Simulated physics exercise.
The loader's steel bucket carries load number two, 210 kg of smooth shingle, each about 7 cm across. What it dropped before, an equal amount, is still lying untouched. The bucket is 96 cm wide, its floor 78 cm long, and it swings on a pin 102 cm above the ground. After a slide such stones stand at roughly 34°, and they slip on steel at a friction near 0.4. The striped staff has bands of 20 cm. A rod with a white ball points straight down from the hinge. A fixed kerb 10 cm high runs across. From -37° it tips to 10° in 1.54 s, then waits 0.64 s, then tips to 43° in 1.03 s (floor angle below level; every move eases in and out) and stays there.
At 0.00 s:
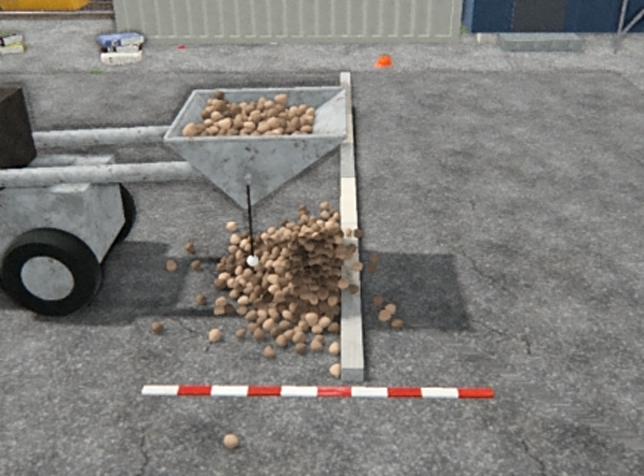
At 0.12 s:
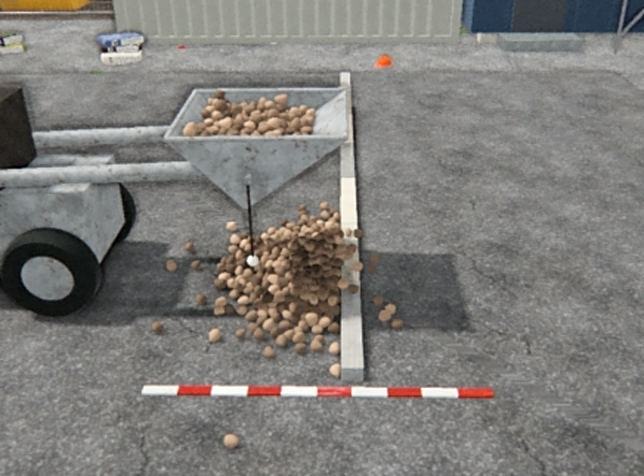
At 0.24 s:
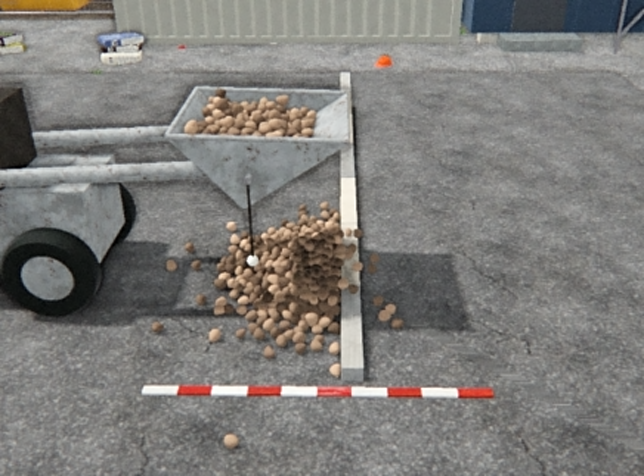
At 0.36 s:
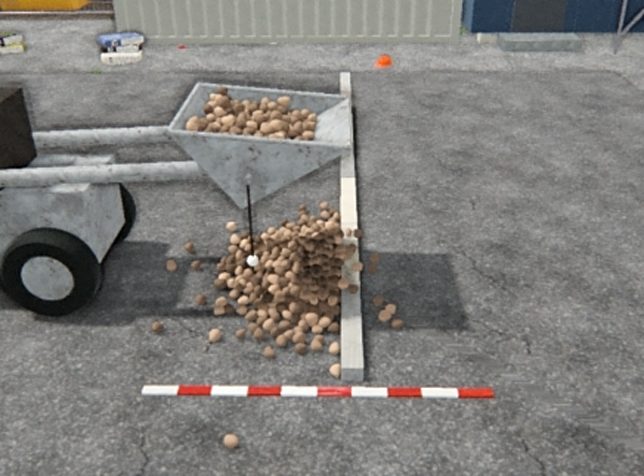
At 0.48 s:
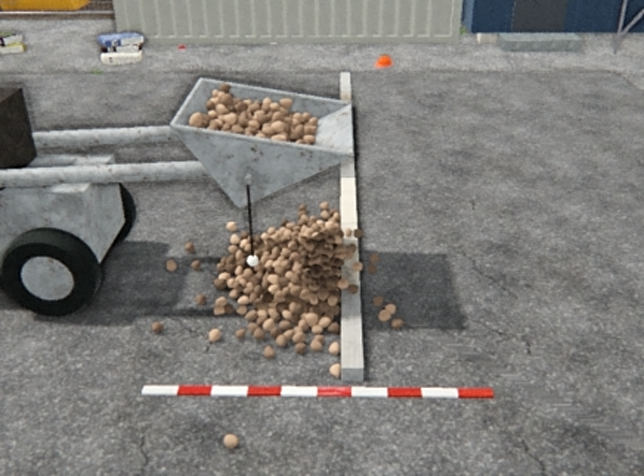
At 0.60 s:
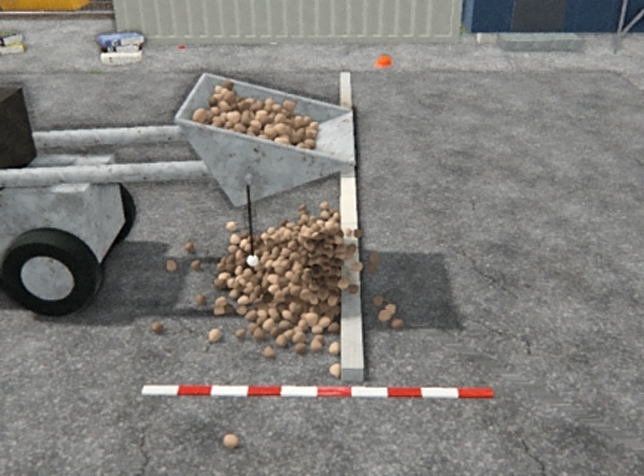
We see a steel loader bucket filled with round brown stones above a heap of similar stones beside a pale kerb; the bucket slowly tilts, its right lip lowering slightly, while the heap below stays still.
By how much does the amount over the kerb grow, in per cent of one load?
About 81 per cent.
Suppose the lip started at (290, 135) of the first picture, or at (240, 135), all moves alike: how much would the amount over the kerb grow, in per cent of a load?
About 20 and 0 per cent.
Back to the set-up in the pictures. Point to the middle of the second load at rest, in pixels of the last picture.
Near (385, 267).
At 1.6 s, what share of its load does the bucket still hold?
Roughly 100 per cent is still inside.
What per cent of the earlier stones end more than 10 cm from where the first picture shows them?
Roughly 0 per cent of them.
After 1.2 s the floor is at 3°; in per cent of one load, 100 in the bucket, 98 on this side of the kerb, 2 over the kerb; the foremost stones are at (376, 283).
After 1.6 s the floor is at 10°; in per cent of one load, 99 in the bucket, 99 on this side of the kerb, 2 over the kerb; the foremost stones are at (377, 277).
After 3.7 s the floor is at 43°; in per cent of one load, 0 in the bucket, 119 on this side of the kerb, 81 over the kerb; the foremost stones are at (538, 283).
After 6.2 s the floor is at 43°; in per cent of one load, 0 in the bucket, 118 on this side of the kerb, 82 over the kerb; the foremost stones are at (532, 269). Net gain over the kerb, 81.
